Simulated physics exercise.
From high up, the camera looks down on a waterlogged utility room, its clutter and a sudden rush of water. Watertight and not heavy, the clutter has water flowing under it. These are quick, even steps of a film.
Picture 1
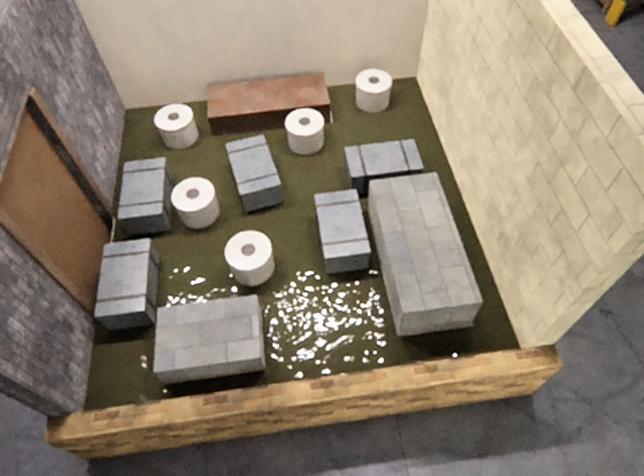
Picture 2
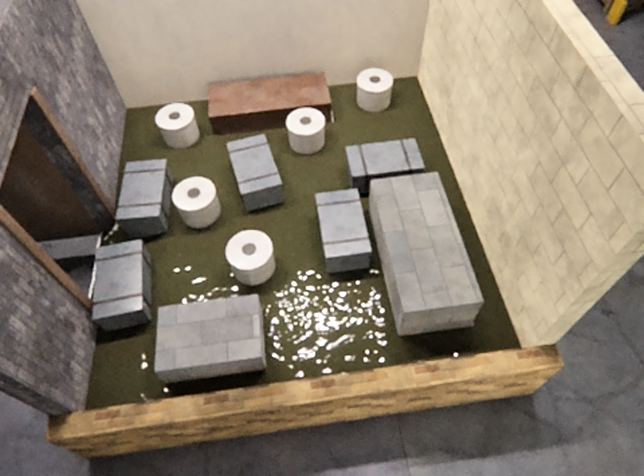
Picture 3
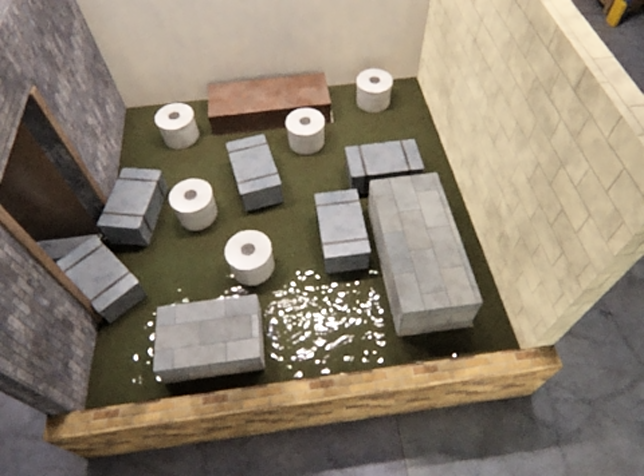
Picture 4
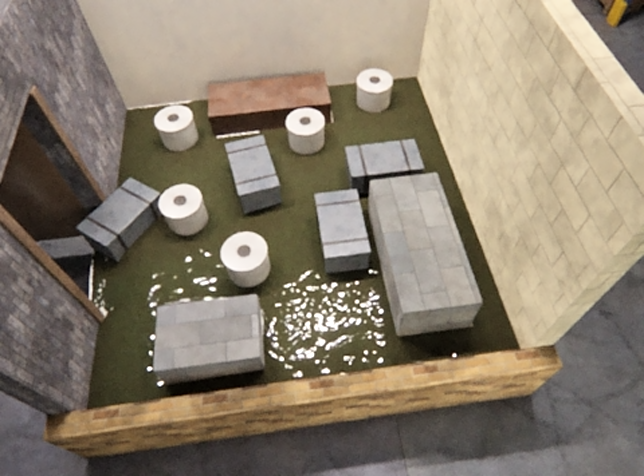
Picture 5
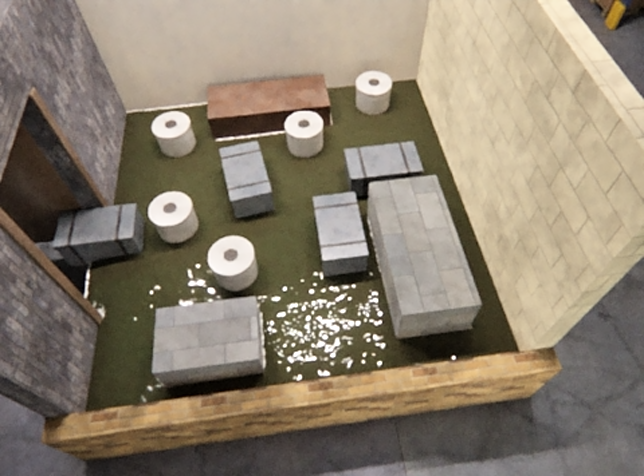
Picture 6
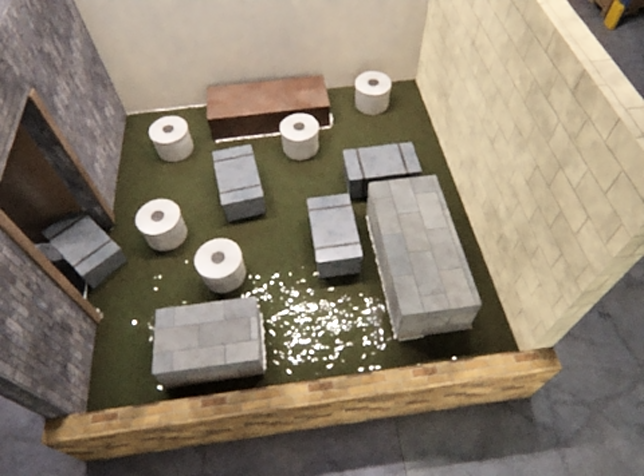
Waterlogged utility room seen from above, grey trunks floating one after another into the left doorway as white tubs drift after them.
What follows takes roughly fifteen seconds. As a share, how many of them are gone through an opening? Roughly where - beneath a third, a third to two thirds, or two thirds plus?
The amount is two thirds and upward.
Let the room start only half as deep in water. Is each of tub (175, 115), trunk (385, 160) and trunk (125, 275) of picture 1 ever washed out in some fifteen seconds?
Log - object 1: Still there; object 2: Still there; object 3: Lost.
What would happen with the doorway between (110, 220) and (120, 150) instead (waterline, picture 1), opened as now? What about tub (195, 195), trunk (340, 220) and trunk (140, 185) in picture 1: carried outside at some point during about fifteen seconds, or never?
First lost, second trapped, third lost.
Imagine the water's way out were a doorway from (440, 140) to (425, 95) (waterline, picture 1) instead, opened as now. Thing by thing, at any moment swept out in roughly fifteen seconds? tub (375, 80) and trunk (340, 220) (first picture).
Taking them in order, the first leaves and the second never leaves.
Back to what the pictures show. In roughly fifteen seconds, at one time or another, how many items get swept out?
The count is 8.
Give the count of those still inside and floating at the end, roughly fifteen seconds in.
Total: 2.
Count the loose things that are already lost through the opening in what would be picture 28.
I count 6.
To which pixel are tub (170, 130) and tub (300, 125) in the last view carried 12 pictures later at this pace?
Approximately (133, 171), and approximately (228, 150).
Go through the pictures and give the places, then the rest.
The first picture shows a trunk at (142, 187) floats; a tub at (193, 194), afloat; 0 of 10 have shifted.
The second picture shows a trunk at (142, 188) floats; a tub at (194, 193), afloat; 1 of 10 have shifted.
The third picture shows a trunk at (130, 197), afloat, close to its start; a tub at (191, 195), afloat, close to its start; 2 of 10 have shifted.
The fourth picture shows a trunk at (119, 210), afloat, a stride from its start; a tub at (180, 201) floats, close to its start; 3 of 10 have shifted.
The fifth picture shows a trunk at (96, 225), afloat, a stride from its start; a tub at (170, 208), afloat, close to its start; 6 of 10 have shifted.
The sixth picture shows a trunk at (80, 240) floats, a stride from its start; a tub at (158, 216) floats, a stride from its start; 8 of 10 have shifted.
A moment on, 2 of 10 are out; 8 afloat.
Next, 5 of 10 are out; 5 afloat.
Later, 6 of 10 are out; 4 afloat.
In the end, 8 of 10 are out; 2 afloat.
